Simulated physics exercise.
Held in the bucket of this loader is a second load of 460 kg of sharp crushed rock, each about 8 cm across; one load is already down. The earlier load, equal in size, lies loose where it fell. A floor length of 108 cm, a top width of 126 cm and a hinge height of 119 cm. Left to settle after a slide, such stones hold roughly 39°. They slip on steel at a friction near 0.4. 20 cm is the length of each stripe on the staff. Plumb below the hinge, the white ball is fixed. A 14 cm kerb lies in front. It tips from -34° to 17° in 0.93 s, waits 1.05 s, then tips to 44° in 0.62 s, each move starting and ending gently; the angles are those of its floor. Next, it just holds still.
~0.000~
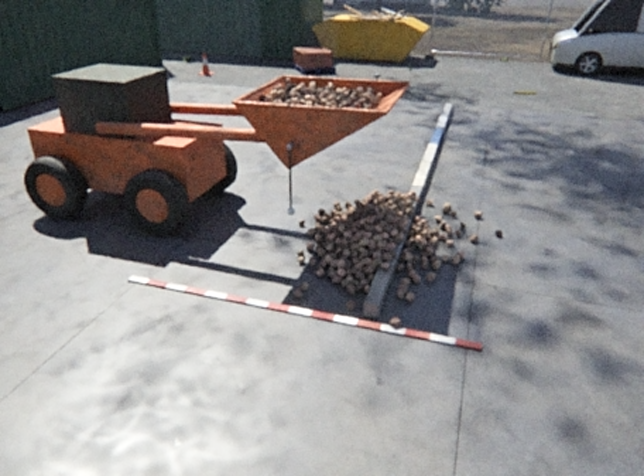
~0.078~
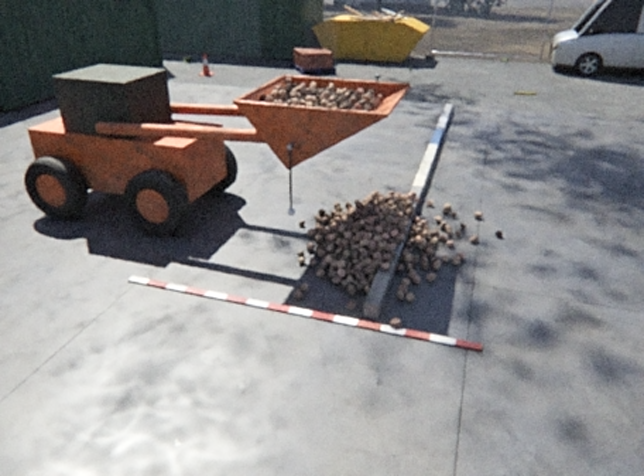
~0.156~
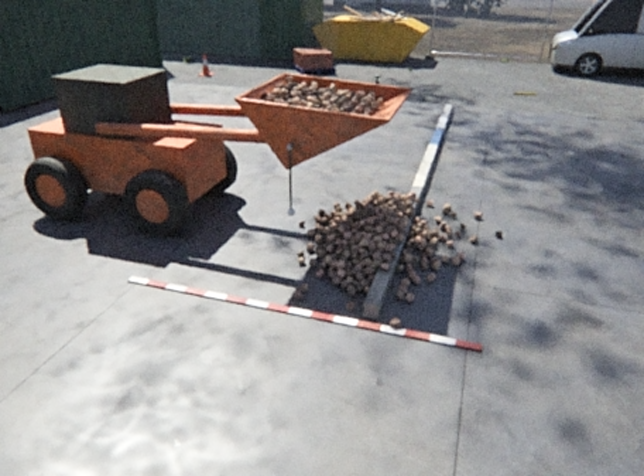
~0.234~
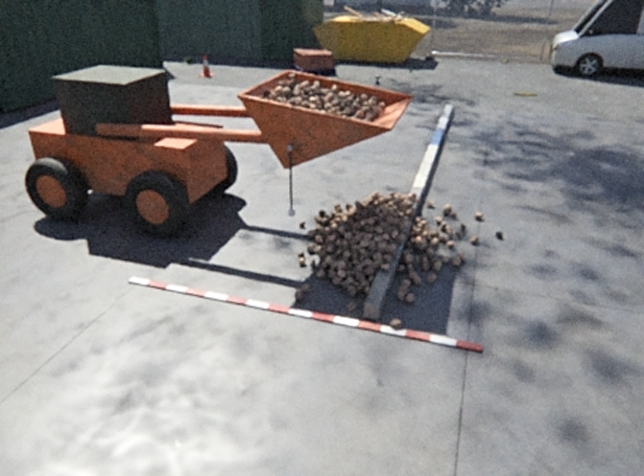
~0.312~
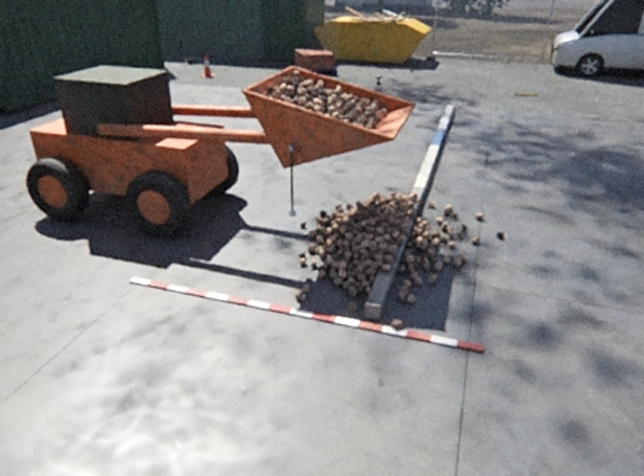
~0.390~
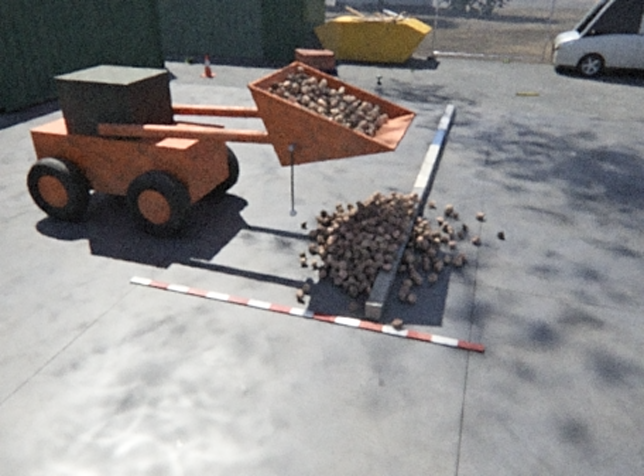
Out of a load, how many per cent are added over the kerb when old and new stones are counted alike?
Around 32 per cent.
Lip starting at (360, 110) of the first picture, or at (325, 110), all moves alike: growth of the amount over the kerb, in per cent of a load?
The first would add around 10 per cent, the second around 0 per cent.
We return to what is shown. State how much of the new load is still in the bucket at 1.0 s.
100 %.
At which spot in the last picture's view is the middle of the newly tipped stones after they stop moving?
Their middle rests near (394, 226).
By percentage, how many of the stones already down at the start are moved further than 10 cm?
Roughly 0 percent.
After 0.7 s the floor is at 9°; in per cent of one load, 100 in the bucket, 89 on this side of the kerb, 11 over the kerb; the foremost stones are at (470, 238).
After 1.0 s the floor is at 17°; in per cent of one load, 100 in the bucket, 89 on this side of the kerb, 11 over the kerb; the foremost stones are at (470, 238).
After 3.0 s the floor is at 44°; in per cent of one load, 30 in the bucket, 131 on this side of the kerb, 38 over the kerb; the foremost stones are at (482, 242).
After 5.8 s the floor is at 44°; in per cent of one load, 20 in the bucket, 136 on this side of the kerb, 43 over the kerb; the foremost stones are at (485, 239). Net gain over the kerb, 32.
